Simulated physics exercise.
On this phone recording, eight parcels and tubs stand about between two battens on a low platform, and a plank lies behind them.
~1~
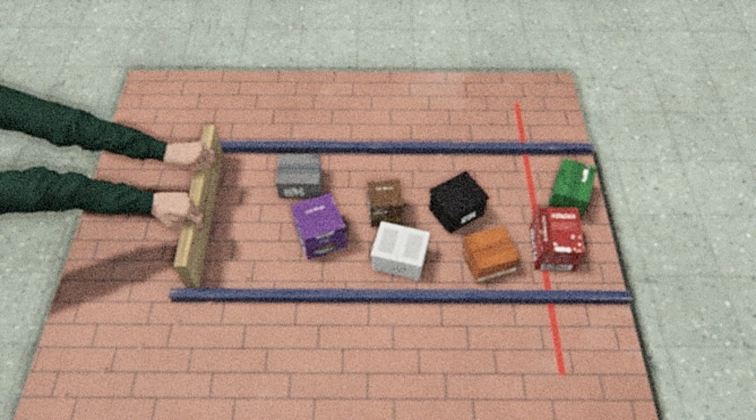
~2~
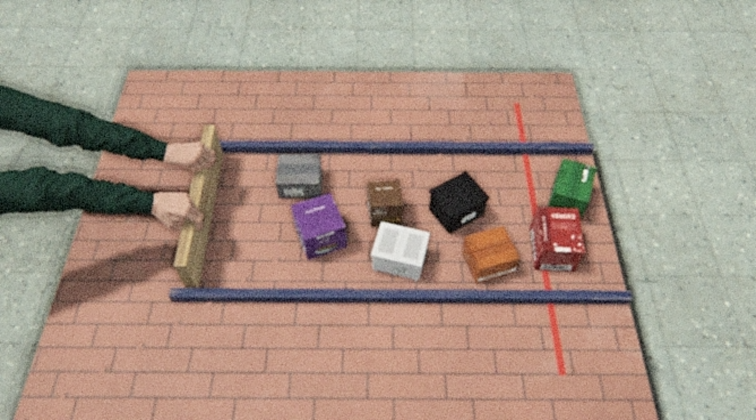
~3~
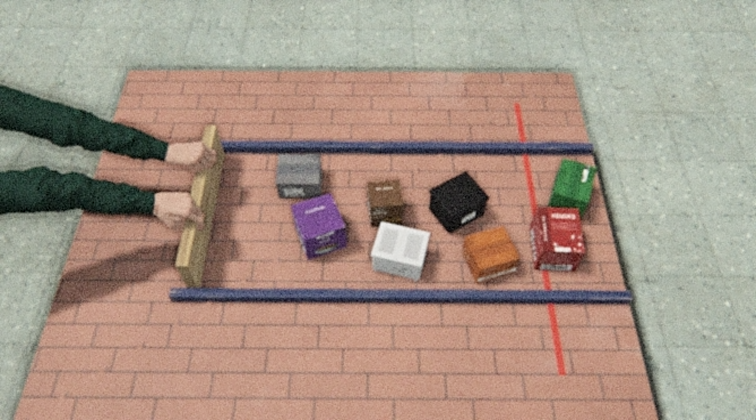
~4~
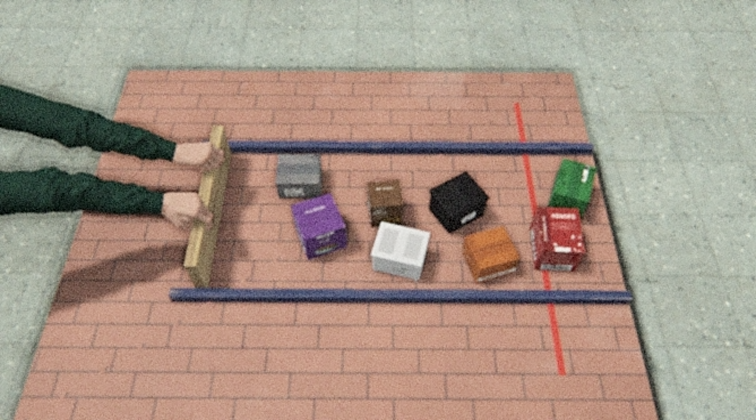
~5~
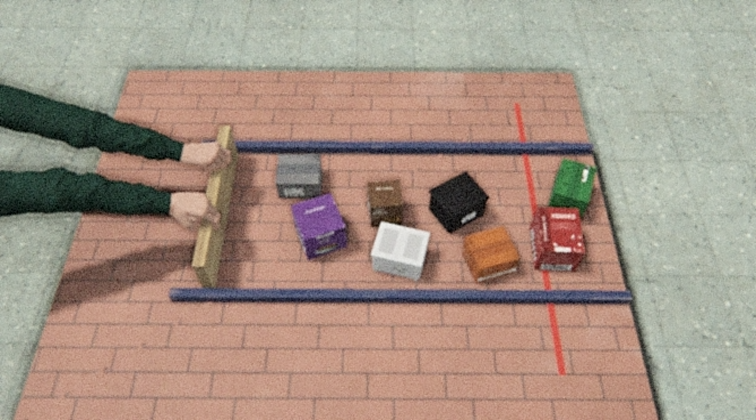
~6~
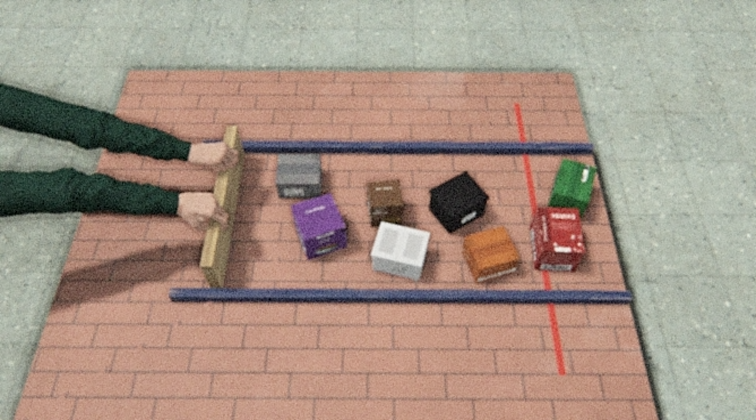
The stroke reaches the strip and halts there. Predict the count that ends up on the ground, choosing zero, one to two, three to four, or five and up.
The count is three to four.
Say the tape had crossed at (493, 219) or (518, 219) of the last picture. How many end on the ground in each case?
In that order 1 and 3.
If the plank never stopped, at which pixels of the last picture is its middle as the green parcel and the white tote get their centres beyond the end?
(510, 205) and (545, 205), roughly.
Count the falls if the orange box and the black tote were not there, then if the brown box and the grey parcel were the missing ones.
The first count is 1 and the second is 2.
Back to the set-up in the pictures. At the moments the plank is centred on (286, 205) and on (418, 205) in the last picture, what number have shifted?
The counts are 1 and 7.
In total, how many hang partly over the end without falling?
Answer: 2.
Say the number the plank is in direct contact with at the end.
Counting them up gives 3.
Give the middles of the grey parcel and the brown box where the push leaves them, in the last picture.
The grey parcel comes to rest at (553, 173), and the brown box comes to rest at (553, 201).
Early on, none off yet; green parcel at rest near (572, 190); red box at rest near (556, 239); orange box at rest near (490, 255).
Finally, the number that fall off is three or four; lost, orange box, red box and green parcel.
